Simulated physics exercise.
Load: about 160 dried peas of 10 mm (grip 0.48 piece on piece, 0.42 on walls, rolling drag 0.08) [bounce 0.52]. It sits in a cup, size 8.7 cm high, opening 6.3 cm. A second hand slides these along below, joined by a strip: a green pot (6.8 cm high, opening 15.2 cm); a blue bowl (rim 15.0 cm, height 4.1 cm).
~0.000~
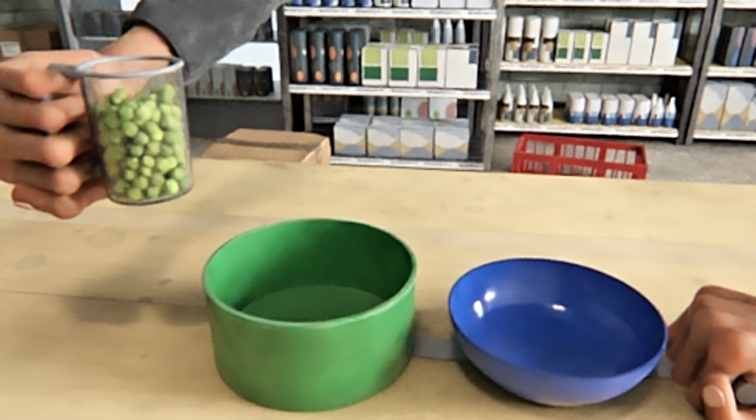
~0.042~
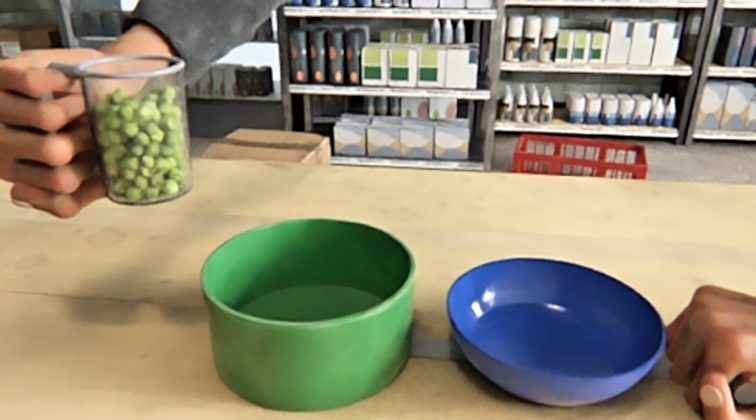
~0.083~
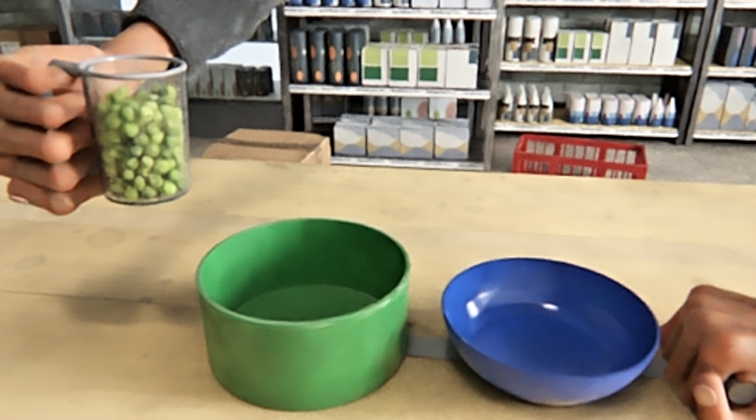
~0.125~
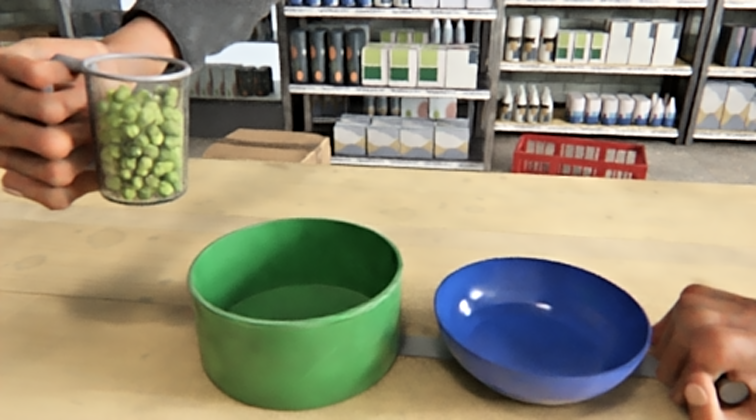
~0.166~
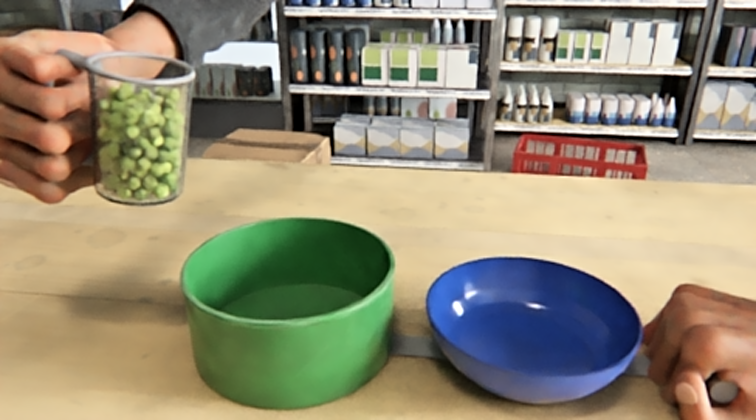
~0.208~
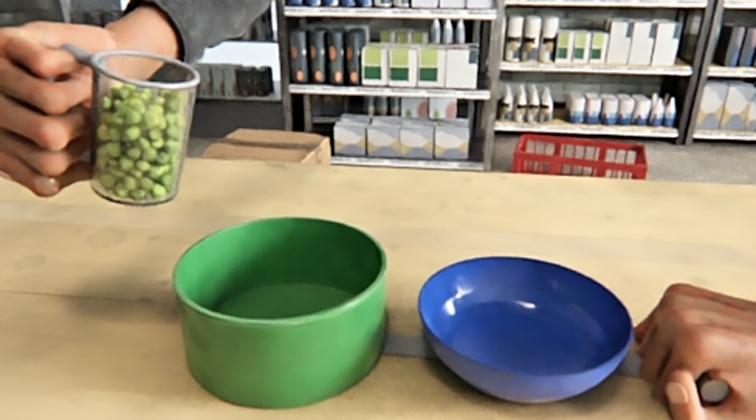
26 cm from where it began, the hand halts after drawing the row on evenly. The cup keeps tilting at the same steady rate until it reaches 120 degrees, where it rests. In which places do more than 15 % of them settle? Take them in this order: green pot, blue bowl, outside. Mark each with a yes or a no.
Marks: Green pot no, blue bowl yes, outside no.
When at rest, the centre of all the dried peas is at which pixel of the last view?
Look near (230, 319) in the final view.
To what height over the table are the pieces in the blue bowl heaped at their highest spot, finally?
Roughly 3.0 cm.
After 0.83 s, tilt 80 degrees; cup 100 %; middle of all pieces on or above the table near (130, 137).
After 1.35 s, tilt 120 degrees; cup 25 %, blue bowl 50 %, outside 5 %, in the air 15 %; middle of all pieces on or above the table near (237, 259).
Then, at 1.83 s, tilt 120 degrees; blue bowl 95 %, outside 5 %; middle of all pieces on or above the table near (237, 319).
After 2.29 s, tilt 120 degrees; blue bowl 95 %, outside 5 %; middle of all pieces on or above the table near (226, 318).
In the end, at 2.5 s, cup 0 %, green pot 0 %, blue bowl 95 %, outside 5 %.
